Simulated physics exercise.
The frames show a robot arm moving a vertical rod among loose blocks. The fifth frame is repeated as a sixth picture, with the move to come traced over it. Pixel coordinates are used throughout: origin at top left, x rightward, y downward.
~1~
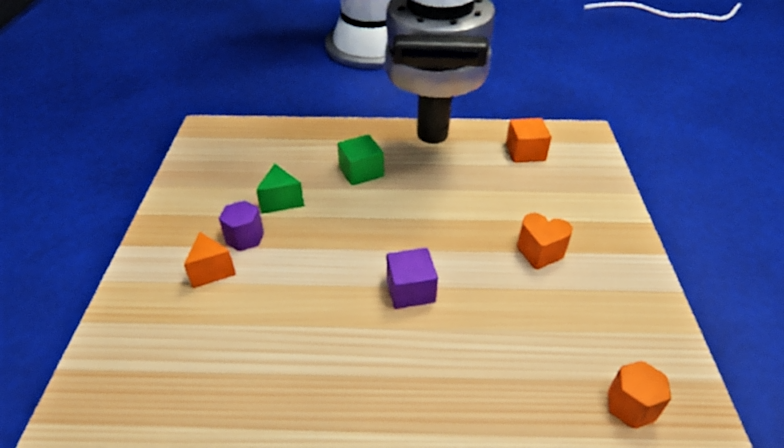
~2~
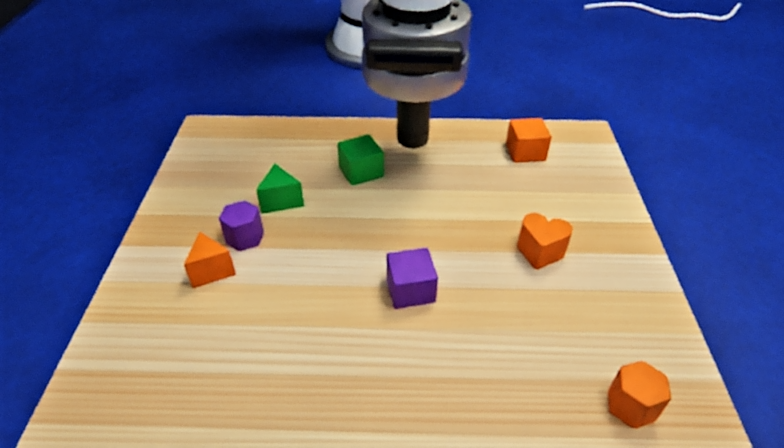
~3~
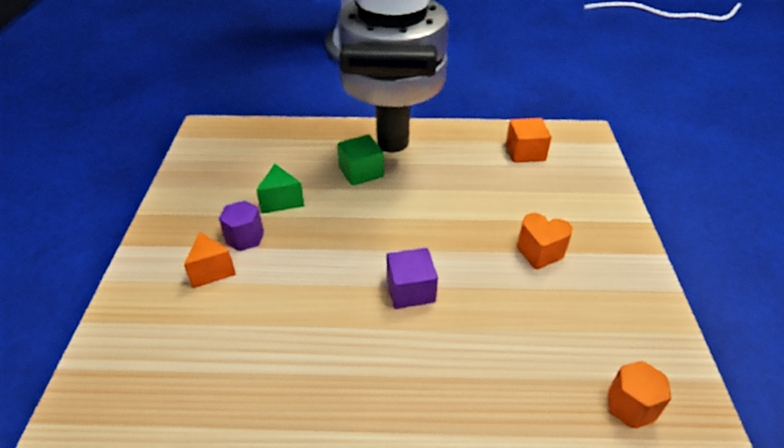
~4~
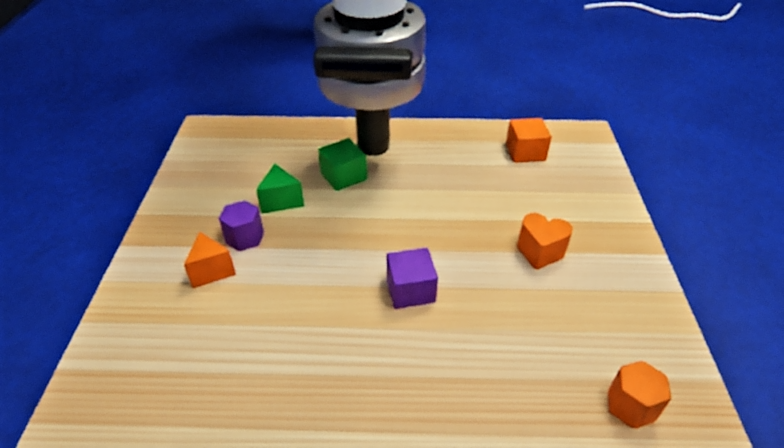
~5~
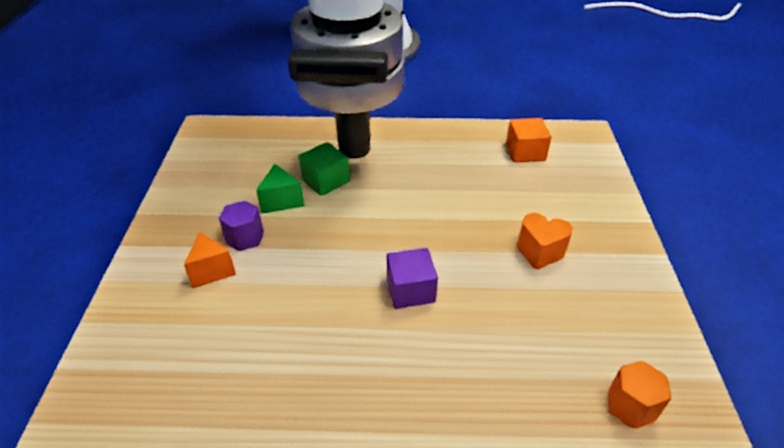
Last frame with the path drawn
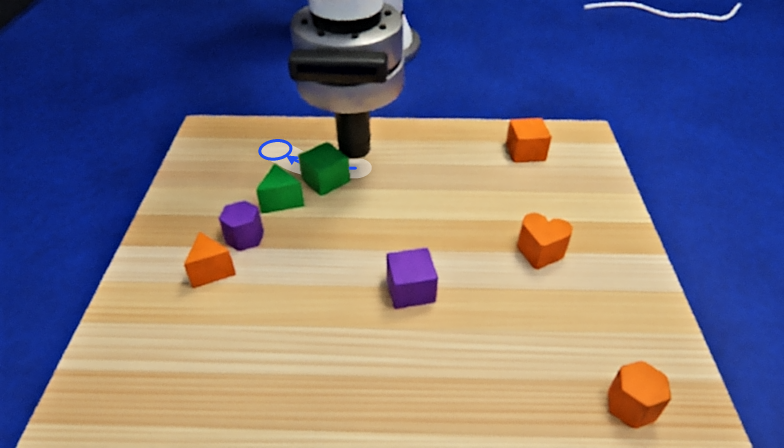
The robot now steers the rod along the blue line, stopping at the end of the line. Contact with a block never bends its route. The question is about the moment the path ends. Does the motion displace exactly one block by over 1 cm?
Yes.
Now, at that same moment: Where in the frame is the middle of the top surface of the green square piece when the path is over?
Its top centre lands on (290, 162).
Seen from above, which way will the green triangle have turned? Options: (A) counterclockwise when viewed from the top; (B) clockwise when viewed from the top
A - counterclockwise when viewed from the top.
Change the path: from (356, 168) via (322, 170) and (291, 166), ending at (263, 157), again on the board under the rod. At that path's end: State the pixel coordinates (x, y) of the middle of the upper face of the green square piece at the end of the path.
My best guess is (278, 164).
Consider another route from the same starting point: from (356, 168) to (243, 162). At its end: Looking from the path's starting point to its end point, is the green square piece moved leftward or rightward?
Facing the way the path runs, start to end, you'll find the green square piece has shifted left.
The line goes from (356, 168) via (325, 168) and (297, 161), ending at (275, 150).
What follows on the original path. One third of the way, rod at (322, 150); green square piece at (297, 161), turned 15° anticlockwise.
Two thirds of the way, rod at (293, 143); green triangle at (272, 180), turned 20° anticlockwise; green square piece at (290, 162), turned 25° anticlockwise.
At the end, rod at (272, 132); green triangle at (272, 180), turned 20° anticlockwise; green square piece at (290, 162), turned 25° anticlockwise.
